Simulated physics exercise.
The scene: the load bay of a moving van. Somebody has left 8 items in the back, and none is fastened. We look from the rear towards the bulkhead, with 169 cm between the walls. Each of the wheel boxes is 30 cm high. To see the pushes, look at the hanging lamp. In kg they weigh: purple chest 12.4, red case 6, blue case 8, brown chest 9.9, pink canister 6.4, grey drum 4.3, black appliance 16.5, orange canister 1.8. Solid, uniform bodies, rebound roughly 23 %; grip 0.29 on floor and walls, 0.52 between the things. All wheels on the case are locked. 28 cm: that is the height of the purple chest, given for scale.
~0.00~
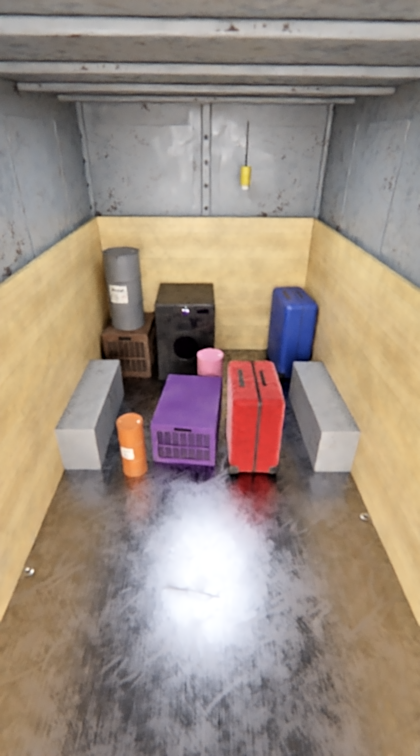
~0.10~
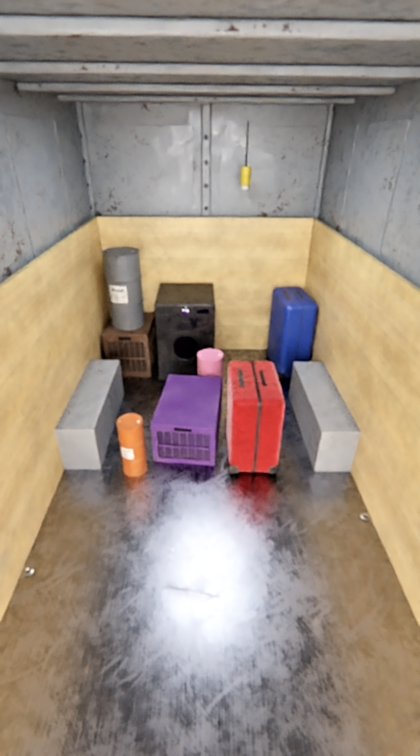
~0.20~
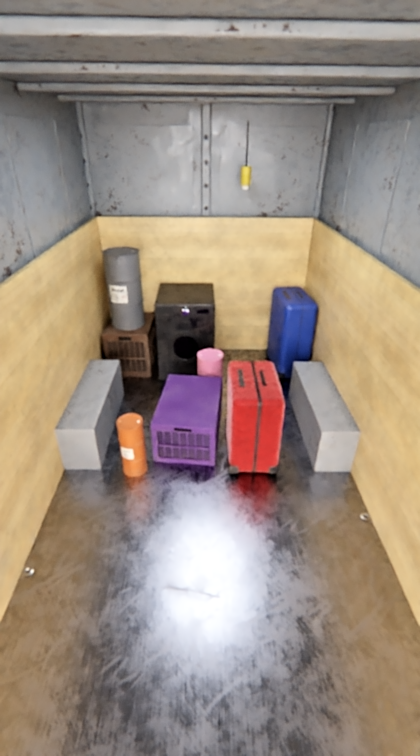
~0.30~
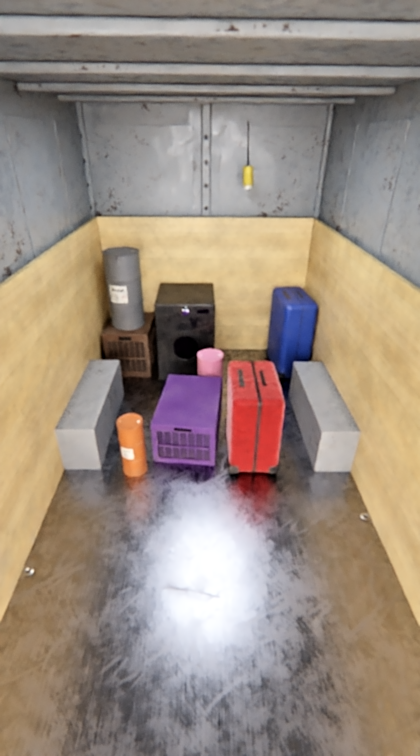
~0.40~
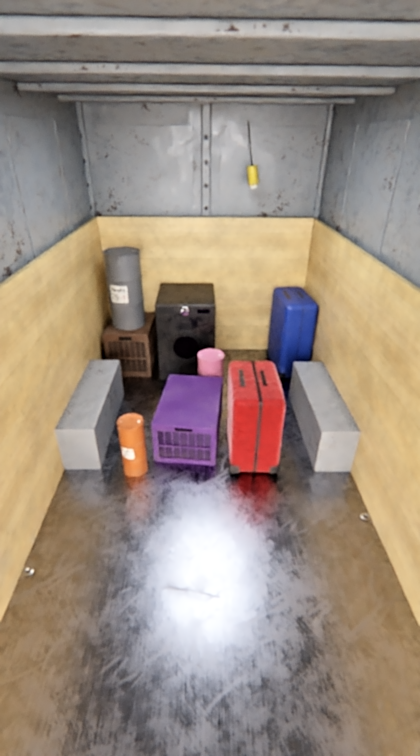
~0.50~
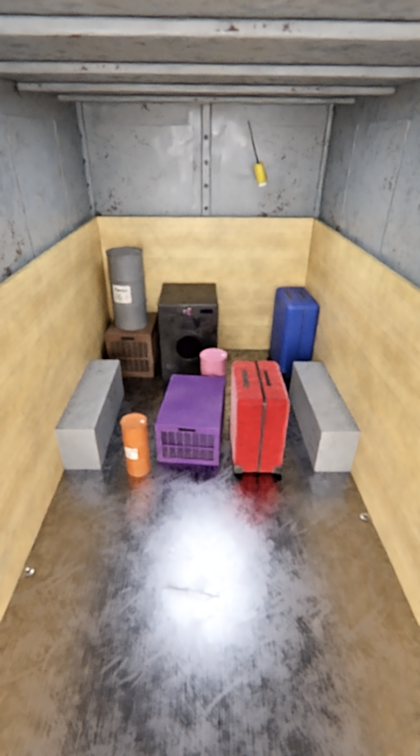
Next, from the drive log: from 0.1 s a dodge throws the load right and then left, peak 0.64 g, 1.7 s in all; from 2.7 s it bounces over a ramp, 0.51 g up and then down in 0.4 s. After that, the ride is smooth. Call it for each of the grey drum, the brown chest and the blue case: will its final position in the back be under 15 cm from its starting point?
Result: Grey drum will; brown chest will; blue case will not.
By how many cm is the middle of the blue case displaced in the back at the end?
The shift is close to 34 cm.
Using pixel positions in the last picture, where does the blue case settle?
It finishes at roughly (248, 332).
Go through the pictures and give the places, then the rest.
The first frame shows steady run; grey drum (125, 289); brown chest (133, 344); blue case (290, 332).
The second frame shows steady run; pink canister (210, 377); black appliance (187, 331).
The third frame shows push 0.15 g right; orange canister (133, 446); purple chest (190, 417).
The fourth frame shows push 0.30 g right; red case (252, 415); pink canister (210, 377).
The fifth frame shows push 0.45 g right; black appliance (187, 331); orange canister (133, 446).
The sixth frame shows push 0.60 g right; grey drum (128, 289) moved 3 cm; brown chest (135, 344) moved 2 cm; blue case (292, 332).
After 0.70 s, push 0.38 g right; grey drum moved 15 cm near (144, 289); brown chest moved 15 cm near (150, 343); blue case moved 3 cm near (293, 332).
After 1.10 s, push 0.23 g left; grey drum moved 38 cm near (174, 289); brown chest moved 38 cm near (177, 343); blue case moved 3 cm near (293, 332).
After 1.60 s, push 0.30 g left; grey drum moved 19 cm near (149, 289); brown chest moved 19 cm near (155, 343); blue case moved 15 cm near (271, 332).
After 1.80 s, steady run; blue case moved 30 cm near (254, 332); grey drum moved 4 cm near (129, 289); brown chest moved 4 cm near (137, 343).
In the end (3.7 s), not toppled but over 15 cm from the start, red case and blue case; the other 6 under 15 cm from the start. In the last view, grey drum near (122, 289), brown chest near (130, 343).
